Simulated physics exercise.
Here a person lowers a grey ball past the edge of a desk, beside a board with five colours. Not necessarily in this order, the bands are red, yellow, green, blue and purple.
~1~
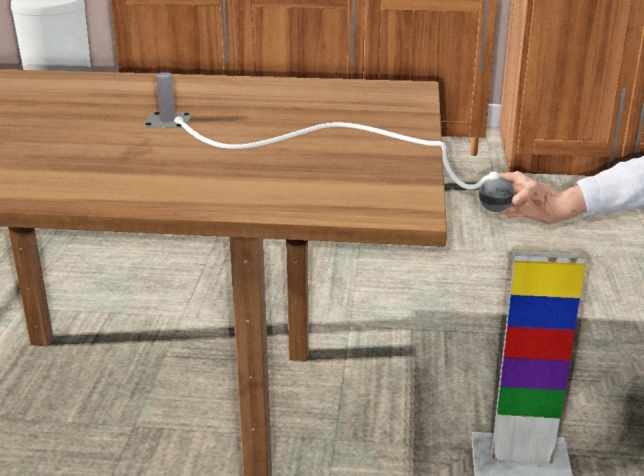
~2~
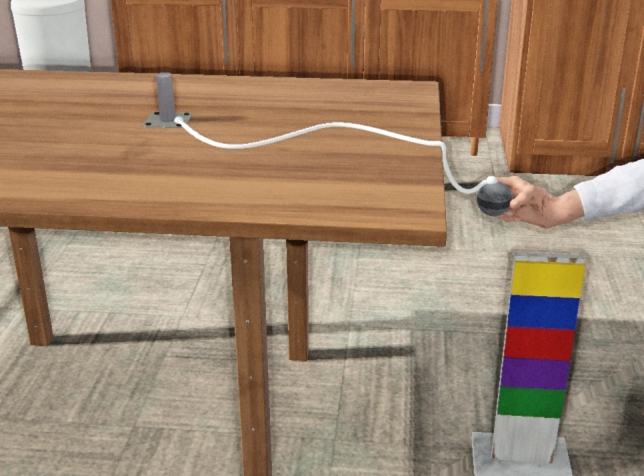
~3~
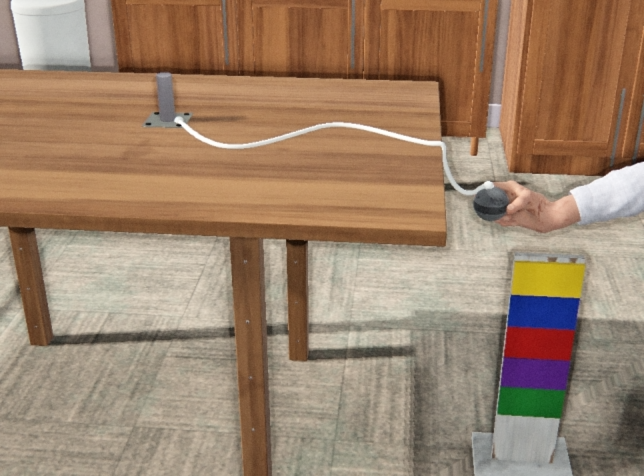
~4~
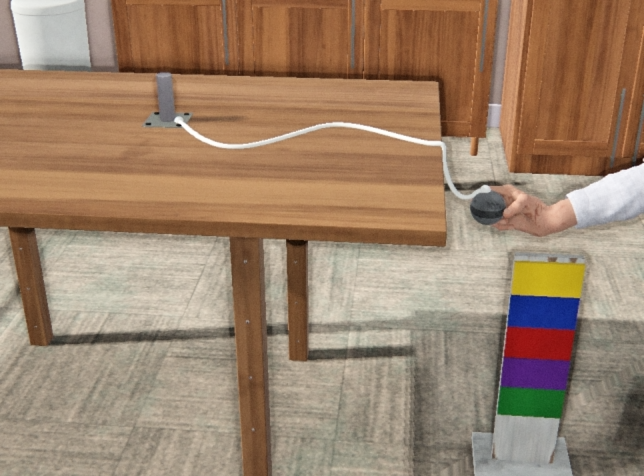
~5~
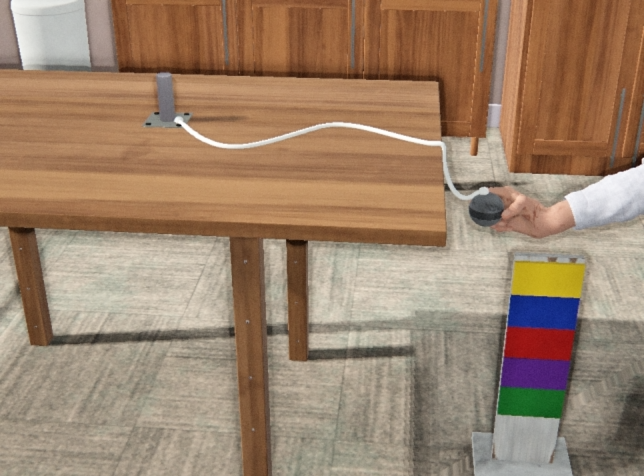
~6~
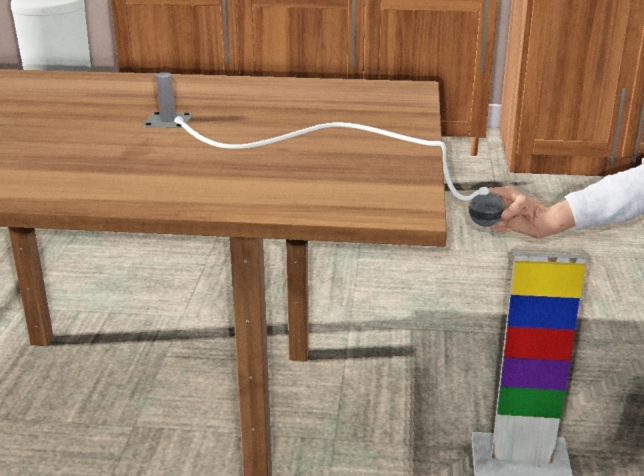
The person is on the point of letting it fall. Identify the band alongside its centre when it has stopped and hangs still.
Its centre is alongside the blue band.
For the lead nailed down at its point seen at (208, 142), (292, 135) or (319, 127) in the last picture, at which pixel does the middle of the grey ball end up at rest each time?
Approximately (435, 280), (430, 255) and (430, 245) respectively.
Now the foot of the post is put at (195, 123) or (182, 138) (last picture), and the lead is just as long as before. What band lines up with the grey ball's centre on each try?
It would be red; red.
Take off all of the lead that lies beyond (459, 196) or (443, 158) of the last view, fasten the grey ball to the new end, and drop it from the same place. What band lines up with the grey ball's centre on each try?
Yellow; above them all.
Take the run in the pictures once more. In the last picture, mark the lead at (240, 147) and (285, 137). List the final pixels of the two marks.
Around (278, 130), then around (325, 135).
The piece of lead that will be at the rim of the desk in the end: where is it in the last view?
The one at (385, 133).
Early on, ball near (435, 281); level with yellow.
Midway, ball near (448, 298); level with blue.
Finally, ball near (441, 299); level with blue. The lead holds its middle at blue.
